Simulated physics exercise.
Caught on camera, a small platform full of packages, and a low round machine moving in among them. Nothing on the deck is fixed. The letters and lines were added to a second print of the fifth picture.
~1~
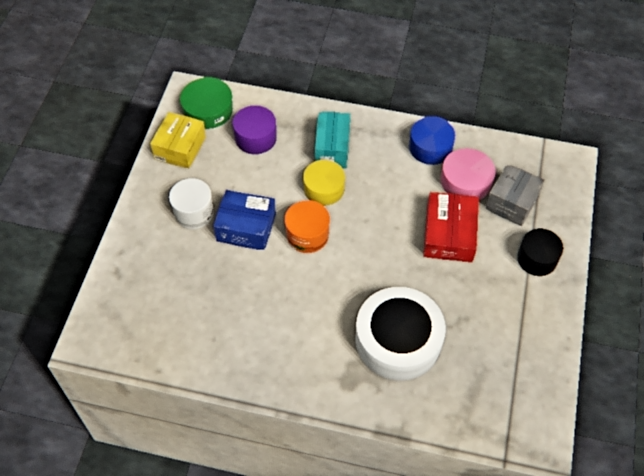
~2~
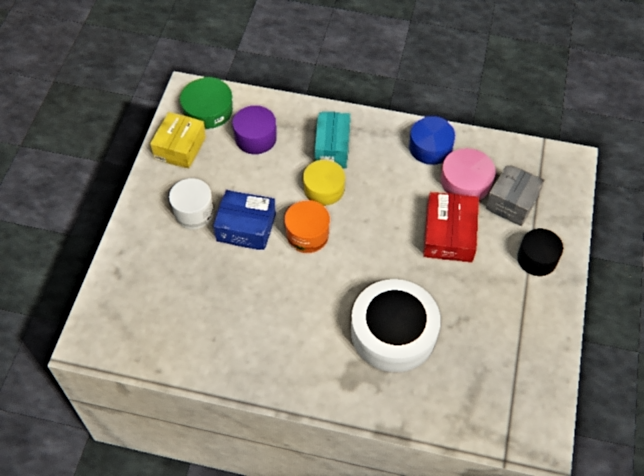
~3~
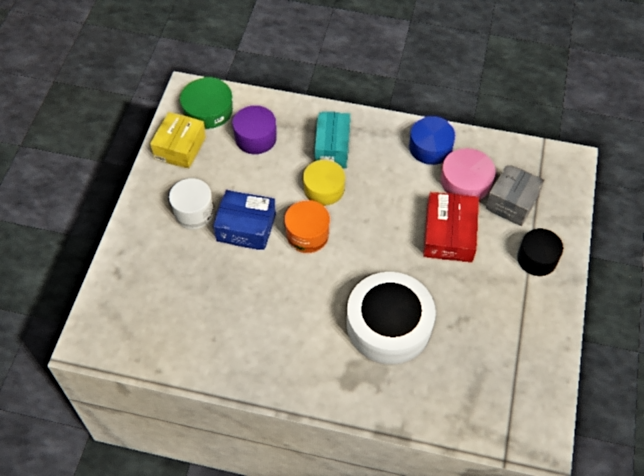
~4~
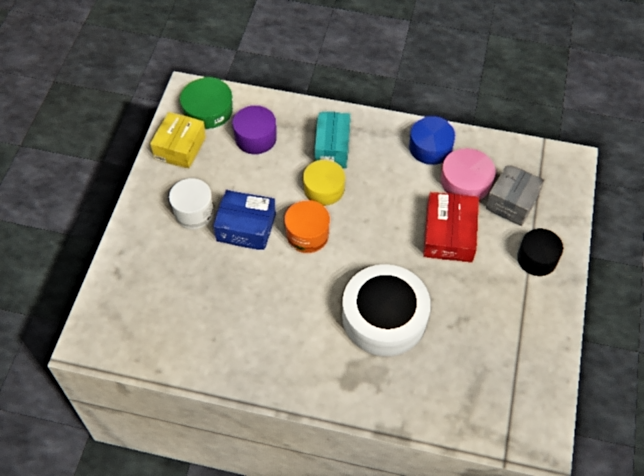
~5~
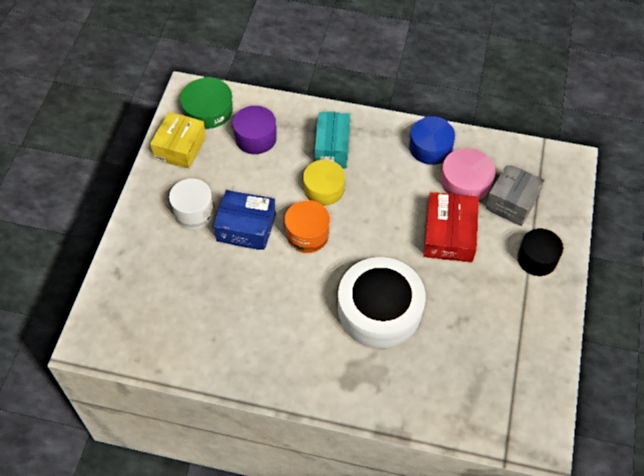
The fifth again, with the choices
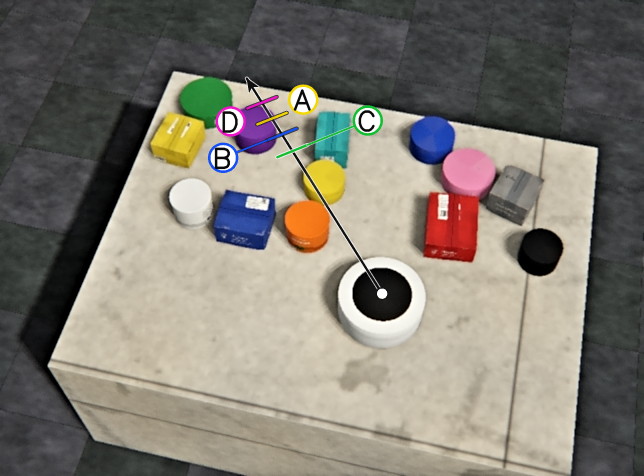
A low round white machine with a black top crept a short way up and slightly left across a pale marble-like platform, while the colourful canisters and boxes around it stayed still.
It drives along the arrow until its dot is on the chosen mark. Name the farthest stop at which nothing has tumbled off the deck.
All is well up to A.
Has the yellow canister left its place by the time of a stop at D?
By then, yes.
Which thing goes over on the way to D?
The yellow canister.
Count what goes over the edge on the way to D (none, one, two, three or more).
In all, one.
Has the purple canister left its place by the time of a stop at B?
By then, yes.
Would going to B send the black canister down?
No.
On the copy, A at (272, 119); B at (282, 134); C at (293, 151); D at (262, 102); the arrow from (382, 294) to (247, 79); the white dot at (382, 294).
On A. First, robot (339, 234); blue parcel (239, 218); orange pail (287, 206).
Then, robot (299, 172); turquoise box (336, 115); yellow canister (293, 129).
Finally, robot (272, 129); yellow canister (283, 90); green pail (186, 91); nothing has fallen.
By contrast, B is safe but short; C is safe but short; D drops the yellow canister.
